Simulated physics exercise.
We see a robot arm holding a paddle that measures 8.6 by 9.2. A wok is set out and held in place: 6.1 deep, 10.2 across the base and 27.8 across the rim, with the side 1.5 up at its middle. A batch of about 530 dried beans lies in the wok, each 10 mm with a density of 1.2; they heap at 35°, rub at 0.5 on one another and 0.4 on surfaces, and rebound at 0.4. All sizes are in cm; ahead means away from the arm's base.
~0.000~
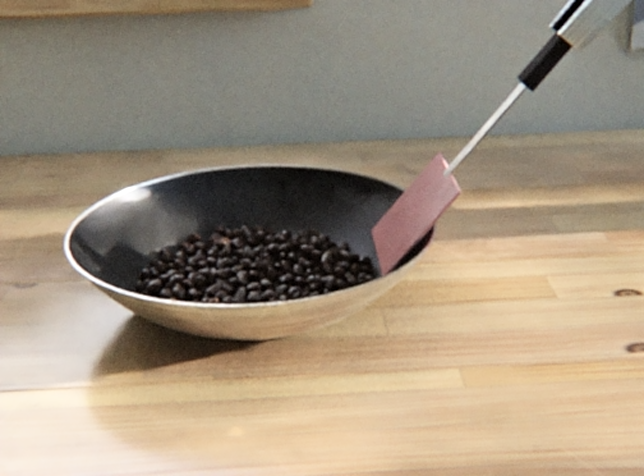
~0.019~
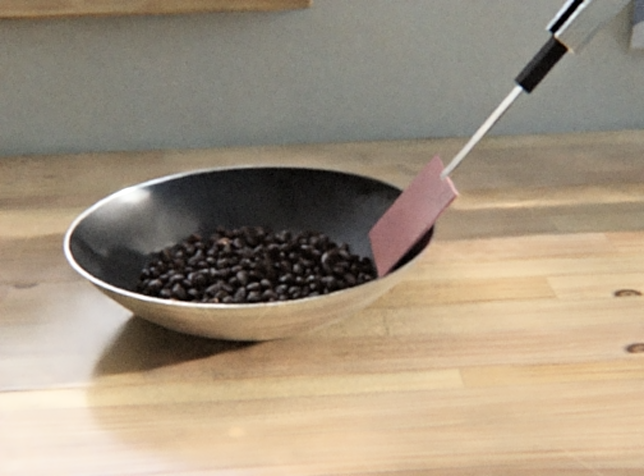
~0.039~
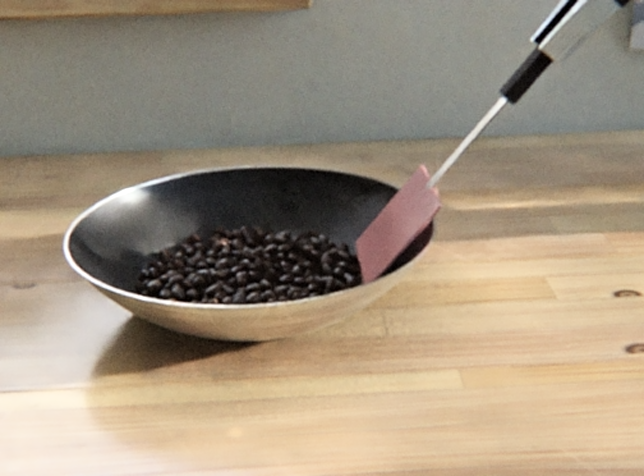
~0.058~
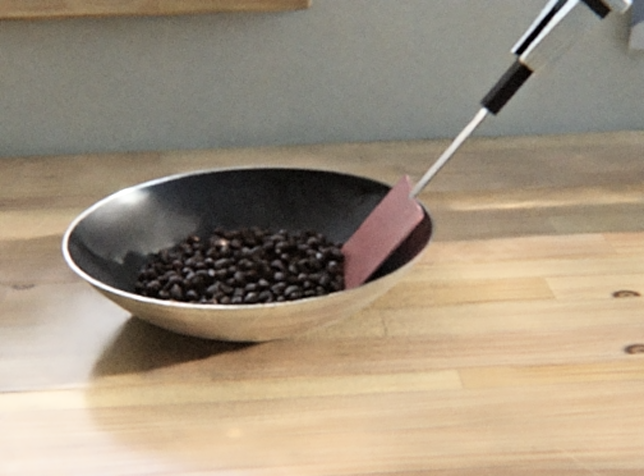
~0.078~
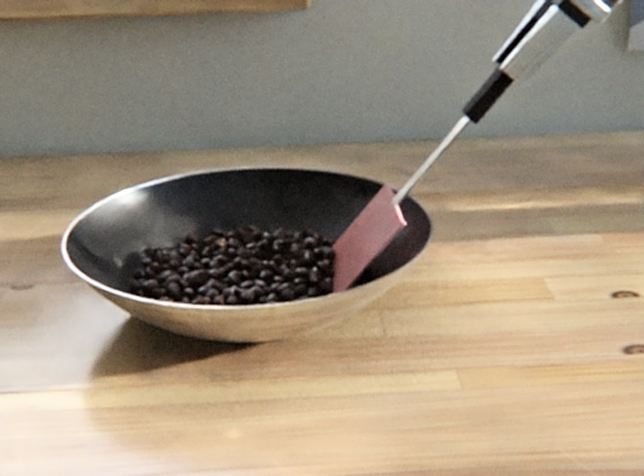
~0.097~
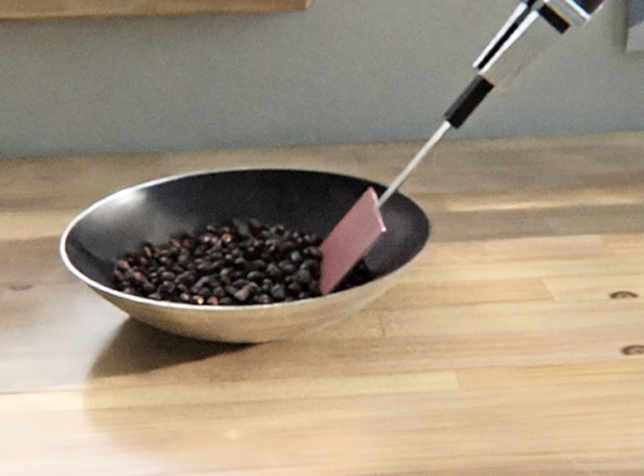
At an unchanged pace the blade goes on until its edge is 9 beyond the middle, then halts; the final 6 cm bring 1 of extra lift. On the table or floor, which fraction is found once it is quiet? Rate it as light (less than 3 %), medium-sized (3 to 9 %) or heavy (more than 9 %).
Rated heavy.
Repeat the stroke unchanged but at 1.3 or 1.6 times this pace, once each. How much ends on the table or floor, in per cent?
30 and 50 %.
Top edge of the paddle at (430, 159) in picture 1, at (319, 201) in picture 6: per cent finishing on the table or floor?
Some 45 percent ends up on the table or floor.
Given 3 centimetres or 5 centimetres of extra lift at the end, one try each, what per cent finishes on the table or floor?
Result: Approx. 20 % and 10 %, one try each.
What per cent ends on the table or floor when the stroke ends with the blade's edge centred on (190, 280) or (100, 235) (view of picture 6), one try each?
Try 1: Approx. 5 %; try 2: Approx. 50 %.
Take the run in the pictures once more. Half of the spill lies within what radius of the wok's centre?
It works out to near 20 cm.
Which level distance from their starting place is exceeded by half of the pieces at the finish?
Roughly 9 centimetres.
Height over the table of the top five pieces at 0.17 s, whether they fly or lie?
Estimated height above table: Approx. 6 cm.
By 0.17 s, sloping 50°, highest piece 7 above the table; 529 in the wok.
By 0.24 s, sloping 50°, highest piece 9 above the table; 528 in the wok, 1 on the blade or in flight.
By 0.47 s, sloping 50°, highest piece 7 above the table; 395 in the wok, 132 on the table or floor, 2 on the blade or in flight.
By 1.52 s, sloping 50°, highest piece 6 above the table; 395 in the wok, 134 on the table or floor.
Final count, 395 in the wok, 134 on the table or floor. That is 25 % on the table or floor.
